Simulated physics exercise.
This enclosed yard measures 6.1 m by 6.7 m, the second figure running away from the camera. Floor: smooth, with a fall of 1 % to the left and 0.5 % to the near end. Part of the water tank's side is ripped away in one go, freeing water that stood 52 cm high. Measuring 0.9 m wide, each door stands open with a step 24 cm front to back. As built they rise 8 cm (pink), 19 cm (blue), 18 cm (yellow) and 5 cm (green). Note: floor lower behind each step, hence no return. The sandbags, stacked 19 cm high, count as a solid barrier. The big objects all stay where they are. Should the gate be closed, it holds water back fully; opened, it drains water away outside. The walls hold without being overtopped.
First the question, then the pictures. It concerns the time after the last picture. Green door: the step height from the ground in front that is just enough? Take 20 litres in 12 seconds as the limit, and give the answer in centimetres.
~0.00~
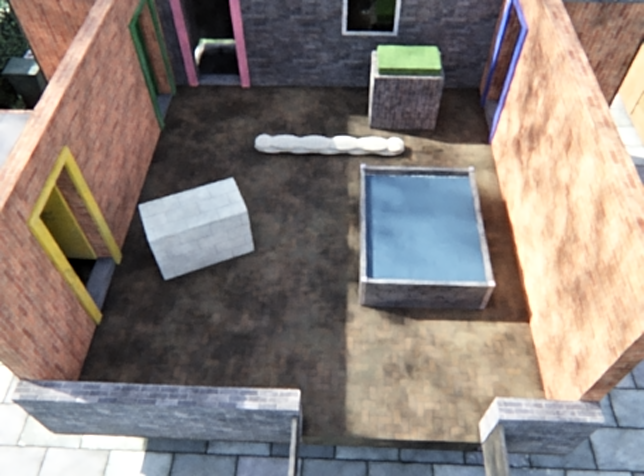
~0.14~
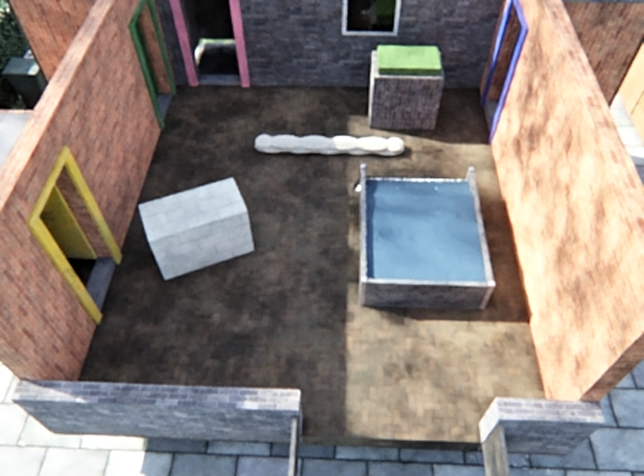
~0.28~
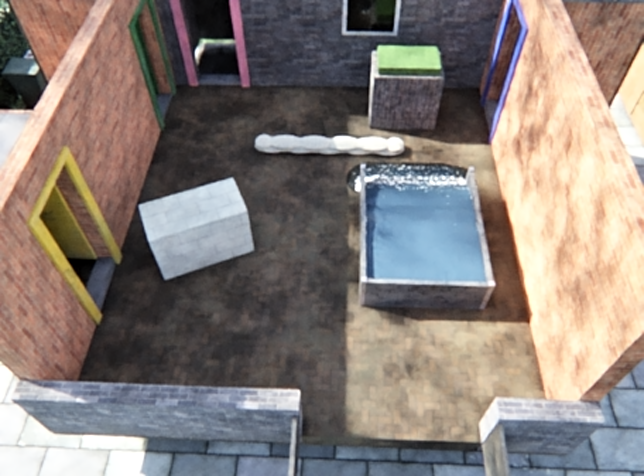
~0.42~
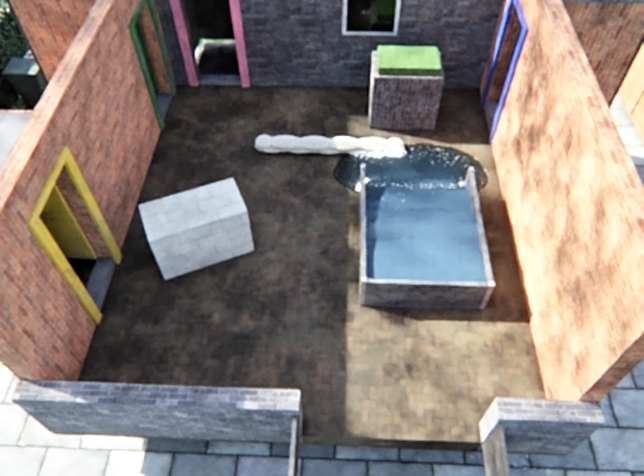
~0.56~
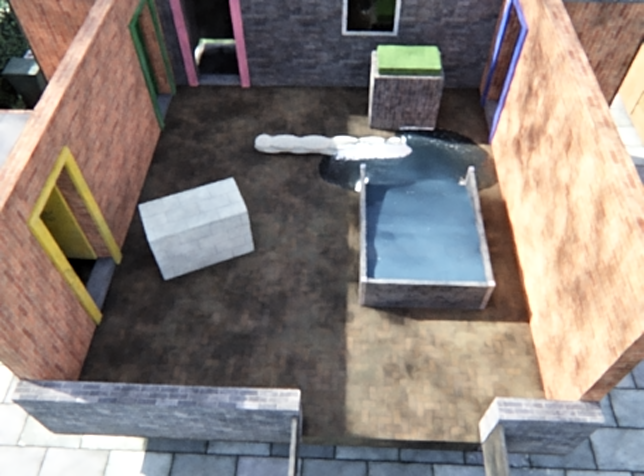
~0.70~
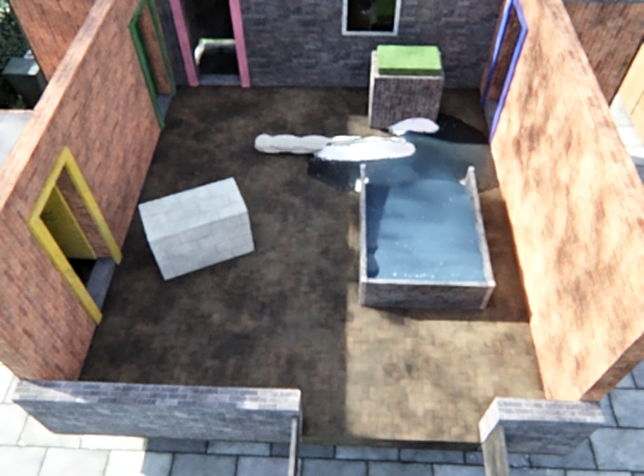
16 cm.
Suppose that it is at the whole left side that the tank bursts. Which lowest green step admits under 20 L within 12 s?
I'd say close to 10.5 cm.
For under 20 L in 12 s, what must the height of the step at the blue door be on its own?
At the blue door you'd want roughly 21 cm.
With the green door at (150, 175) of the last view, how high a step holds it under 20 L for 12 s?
About 9.5 cm.
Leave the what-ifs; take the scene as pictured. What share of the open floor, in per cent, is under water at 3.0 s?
Near 50 per cent is wet.
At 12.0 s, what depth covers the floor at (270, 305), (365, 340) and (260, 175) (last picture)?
In order: Around 4, 4 and 6 cm.
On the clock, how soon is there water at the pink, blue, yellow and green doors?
Door pink: 2.8 seconds; door blue: 0.9 seconds; door yellow: 3.4 seconds; door green: 3.2 seconds.
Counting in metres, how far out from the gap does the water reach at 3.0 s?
Roughly 5.0 m from the gap.
After 1.4 s water covers 20 % of the floor, deepest (34 cm) near (384, 157); it has not reached the green door.
After 3.0 s water covers 50 % of the floor, deepest (28 cm) near (474, 95); it has not reached the green door.
After 12.0 s water covers 90 % of the floor, deepest (8 cm) near (171, 102); 8 cm at the green door, 214 litres in over its 5 cm step.
At the green door as built, the water arrived by 3.3 s and peaked near 20 cm at 4.4 s.
Run again over the same 12 s with other heights there, 30 litres in over 14.5 cm, 8 litres over 19.5 cm. The limit of 20 litres is kept from about 16 cm up.
